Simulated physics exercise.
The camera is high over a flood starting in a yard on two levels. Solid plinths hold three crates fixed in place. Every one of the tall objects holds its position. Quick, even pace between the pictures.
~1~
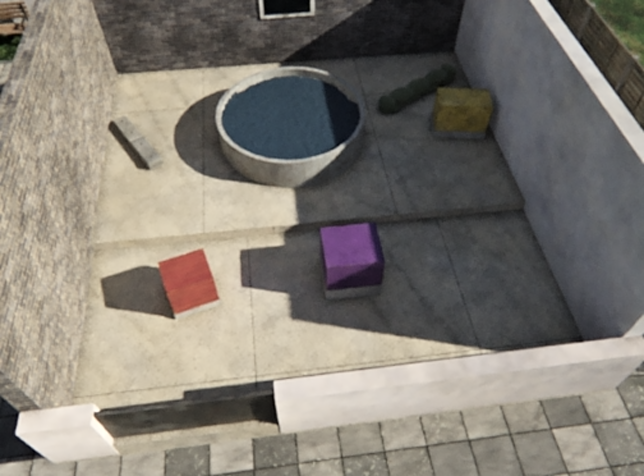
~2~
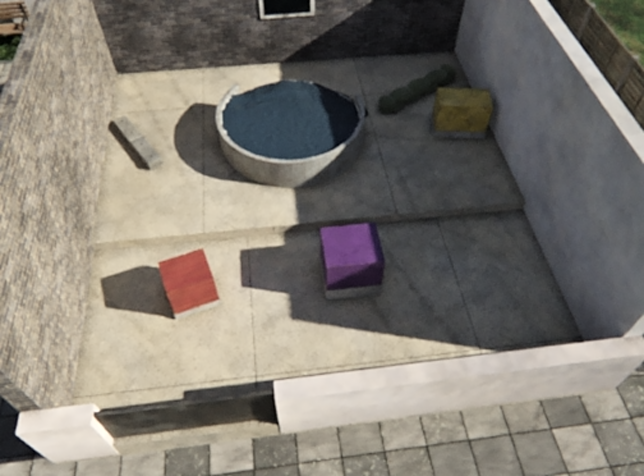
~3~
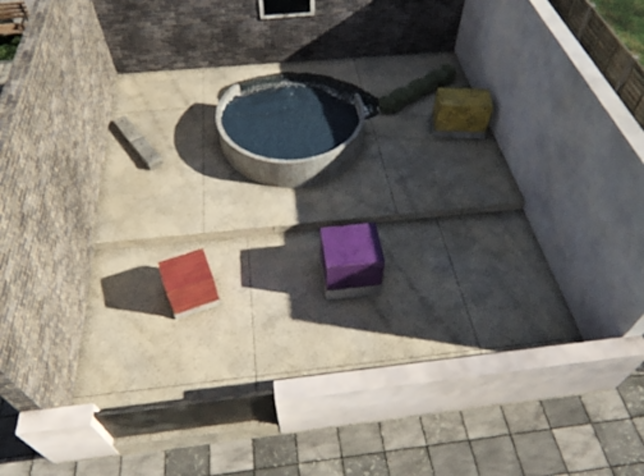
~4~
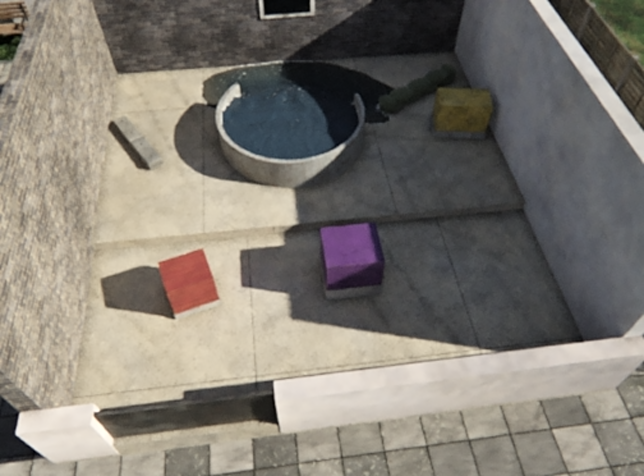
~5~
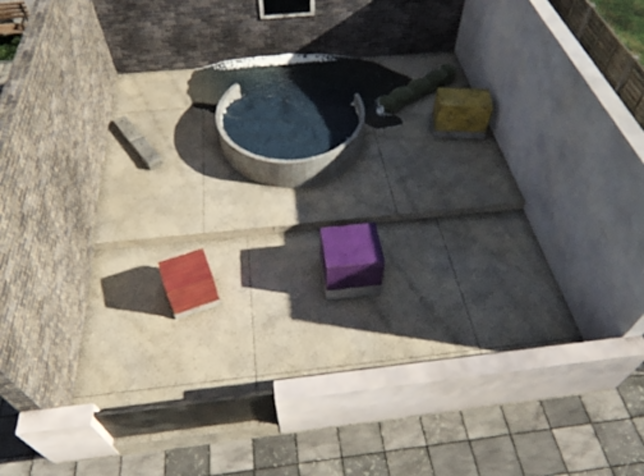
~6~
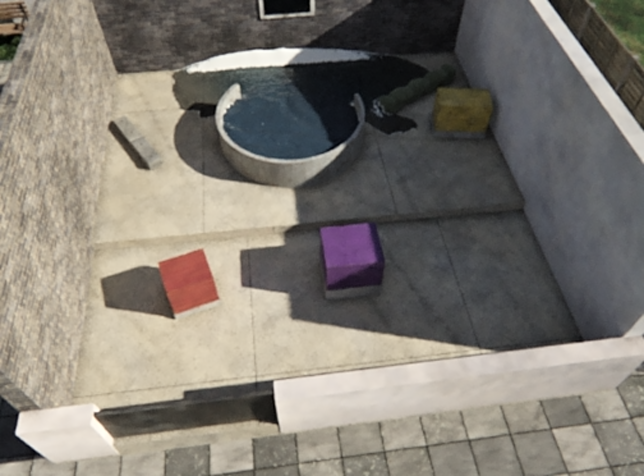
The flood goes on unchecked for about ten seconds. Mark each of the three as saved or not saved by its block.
Purple crate - saved; yellow crate - not saved; red crate - saved.
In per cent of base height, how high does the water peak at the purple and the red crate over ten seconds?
In order: 30% and 80%.
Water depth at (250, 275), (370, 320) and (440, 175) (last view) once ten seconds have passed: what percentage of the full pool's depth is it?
I'd say around 6 per cent, then 6 per cent, then 4 per cent.
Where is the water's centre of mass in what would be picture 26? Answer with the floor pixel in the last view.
Roughly (320, 98).
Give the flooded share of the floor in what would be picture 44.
Around 65 percent.
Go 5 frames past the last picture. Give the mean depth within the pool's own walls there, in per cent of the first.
Around 56 percent.
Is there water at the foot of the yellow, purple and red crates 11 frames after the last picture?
Log - yellow crate: Hit; purple crate: Spared; red crate: Spared.
A moment on, water covers 15 % of the floor; the purple crate not reached, the yellow crate water round its plinth, the red crate not reached.
Next, water covers 20 % of the floor; the purple crate not reached, the yellow crate water round its plinth, the red crate not reached.
Then, water covers 35 % of the floor; the purple crate not reached, the yellow crate water round its plinth, the red crate not reached.
Later, water covers 65 % of the floor; the purple crate water round its plinth, the yellow crate water round its plinth, the red crate water round its plinth.
In the end, water covers 85 % of the floor; the purple crate stayed above the water, the yellow crate was topped, the red crate stayed above the water.
